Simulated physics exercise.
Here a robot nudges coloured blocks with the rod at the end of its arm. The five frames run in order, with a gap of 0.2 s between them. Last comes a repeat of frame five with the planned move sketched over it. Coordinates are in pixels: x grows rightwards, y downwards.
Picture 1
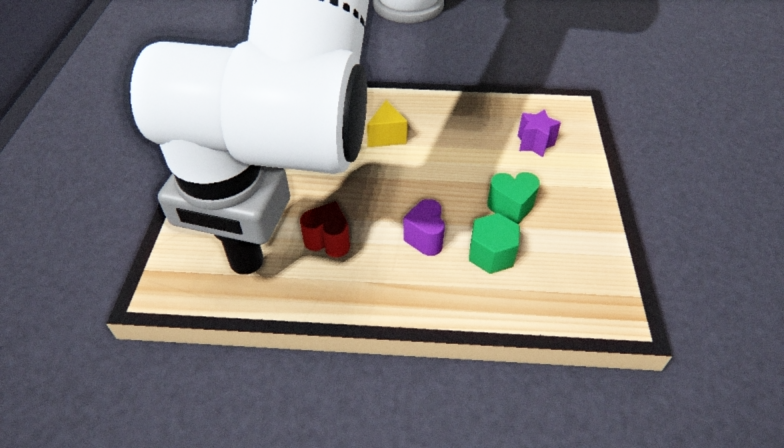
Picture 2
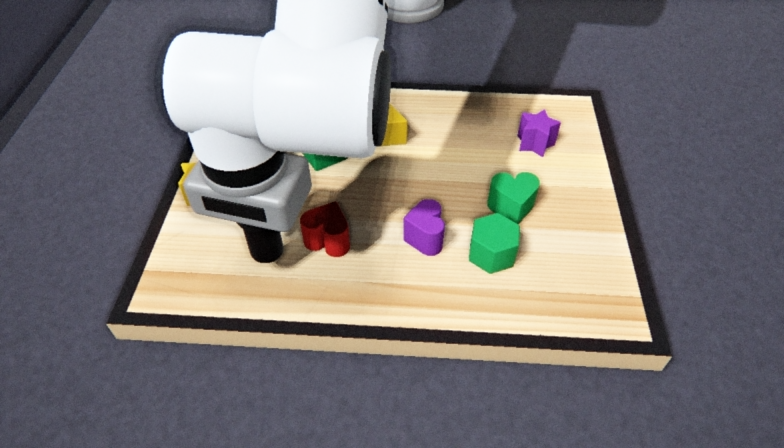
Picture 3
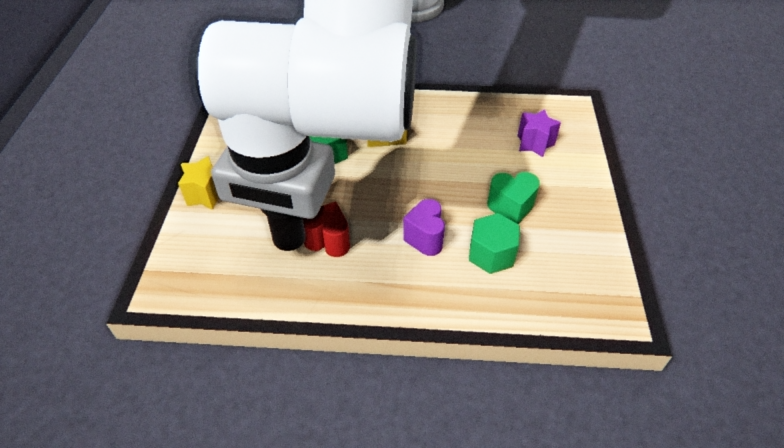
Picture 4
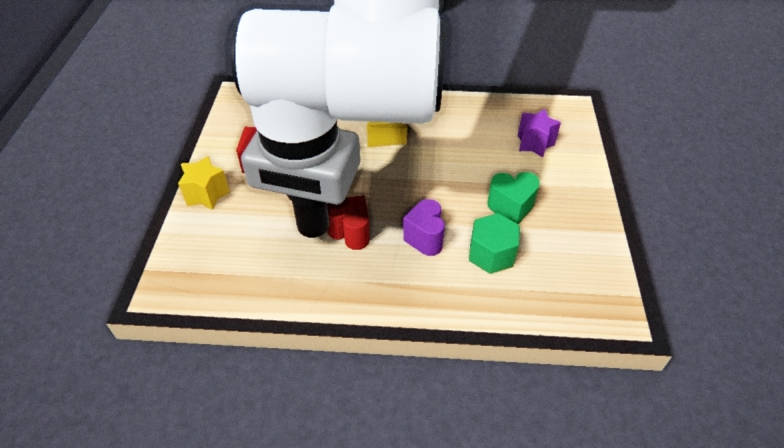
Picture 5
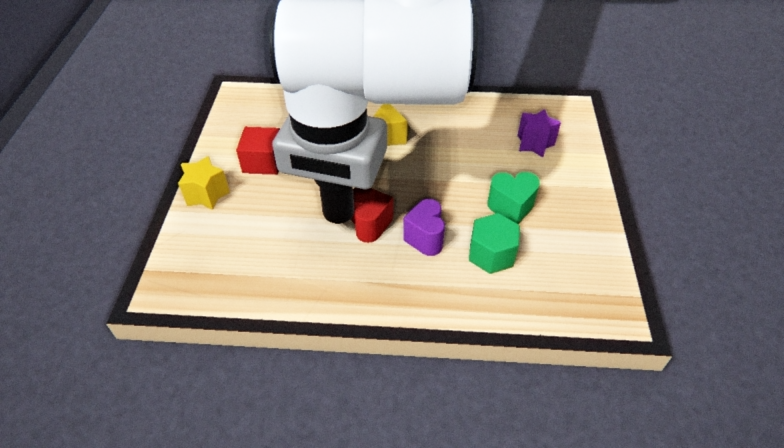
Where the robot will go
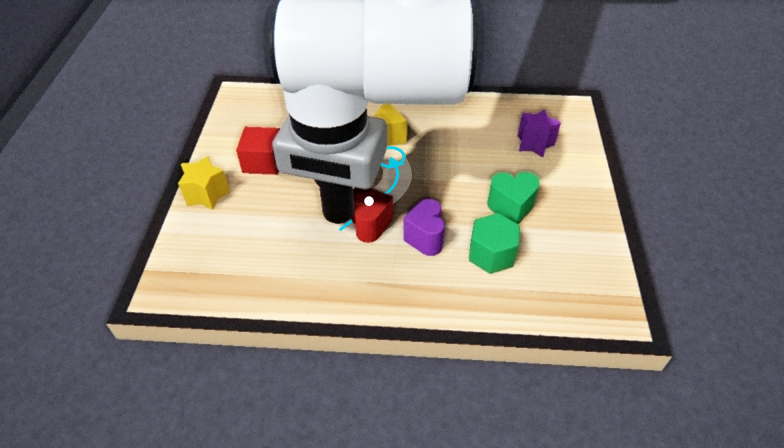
A white robot arm swept its black rod across the wooden board and pushed the red heart-shaped block to the right, up close to the purple heart, while the other coloured blocks stayed put.
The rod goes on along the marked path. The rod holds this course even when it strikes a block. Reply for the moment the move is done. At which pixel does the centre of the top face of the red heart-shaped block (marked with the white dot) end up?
Located at (407, 185).
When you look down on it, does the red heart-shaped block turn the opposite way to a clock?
No, that is not what happens.
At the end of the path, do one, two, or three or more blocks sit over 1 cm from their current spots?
I'm going with one.
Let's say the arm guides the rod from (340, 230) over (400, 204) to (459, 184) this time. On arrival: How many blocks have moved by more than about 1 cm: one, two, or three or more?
I think only one will be displaced.
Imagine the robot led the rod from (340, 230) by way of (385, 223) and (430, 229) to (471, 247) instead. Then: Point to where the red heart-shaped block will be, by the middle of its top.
The red heart-shaped block ends near (466, 194).
Path on the board, from (340, 230) over (370, 206) and (395, 183) to (390, 157); the dot is on the red heart-shaped block.
The first path, step by step. One third of the way, rod at (370, 190); red heart-shaped block at (398, 190), turned 35° clockwise.
Two thirds of the way, rod at (395, 167); red heart-shaped block at (407, 185), turned 65° clockwise.
At the end, rod at (390, 141); red heart-shaped block at (407, 185), turned 65° clockwise; yellow triangle in place.
